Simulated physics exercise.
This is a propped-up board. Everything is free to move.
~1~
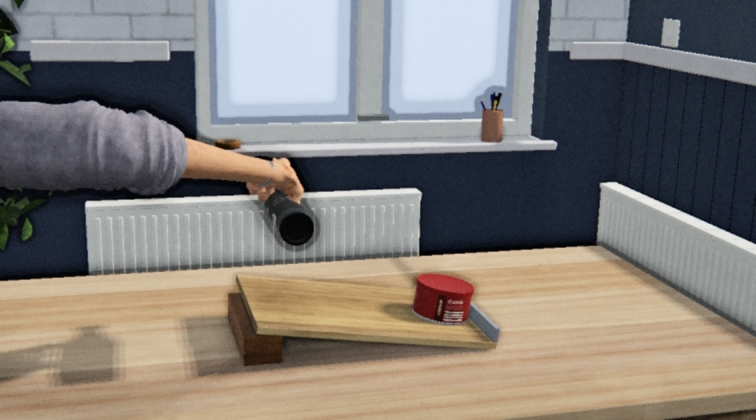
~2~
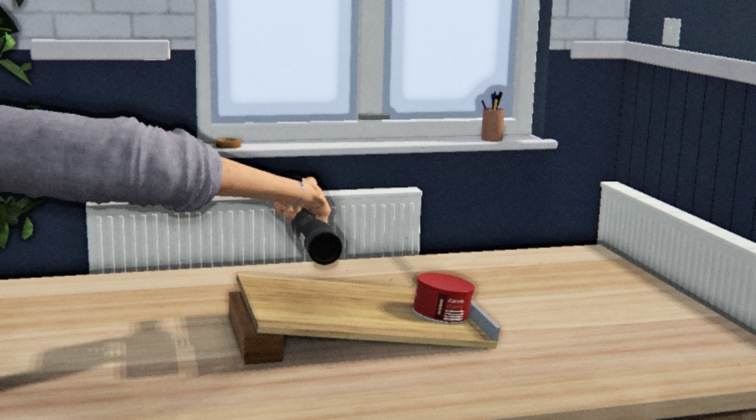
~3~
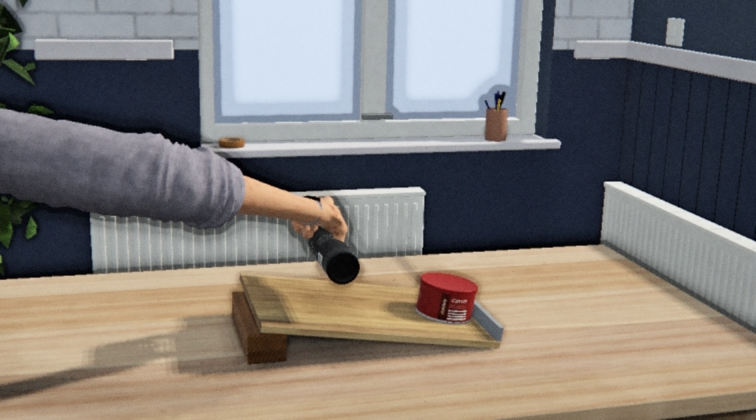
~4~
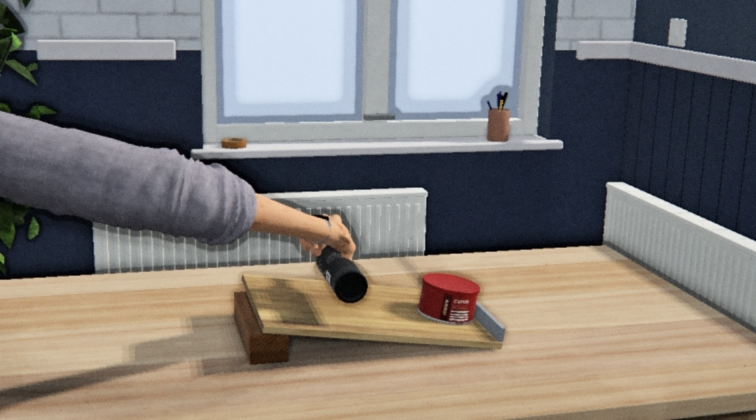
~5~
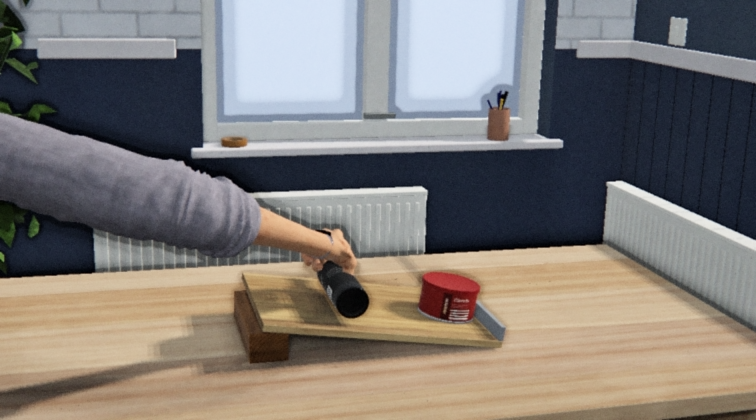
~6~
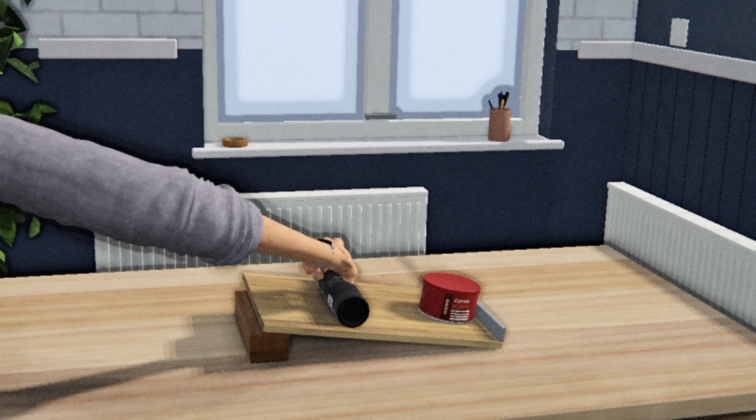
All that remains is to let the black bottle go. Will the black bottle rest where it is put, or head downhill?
In the end the black bottle slides or rolls down.
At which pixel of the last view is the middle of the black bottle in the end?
At about (406, 294).
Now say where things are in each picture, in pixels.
Coming down; black bottle (284, 210); red tub (442, 299), in the first frame.
Coming down; black bottle (310, 229); red tub (443, 298), in the second frame.
Coming down; black bottle (328, 247); red tub (446, 298), in the third frame.
Coming down; black bottle (335, 265); red tub (448, 299), in the fourth frame.
Coming down; black bottle (337, 279); red tub (448, 298), in the fifth frame.
Set down, still held; black bottle (337, 288); red tub (449, 298), in the sixth frame.
Then, 0.50 s past the last view, black bottle displaced about its own width near (371, 291).
Then, 0.60 s past the last view, black bottle displaced well along near (390, 293).
Finally, moved from the start, black bottle; red tub still in place. Final places as the last picture's camera would see them, black bottle near (406, 294). The black bottle runs down the board.
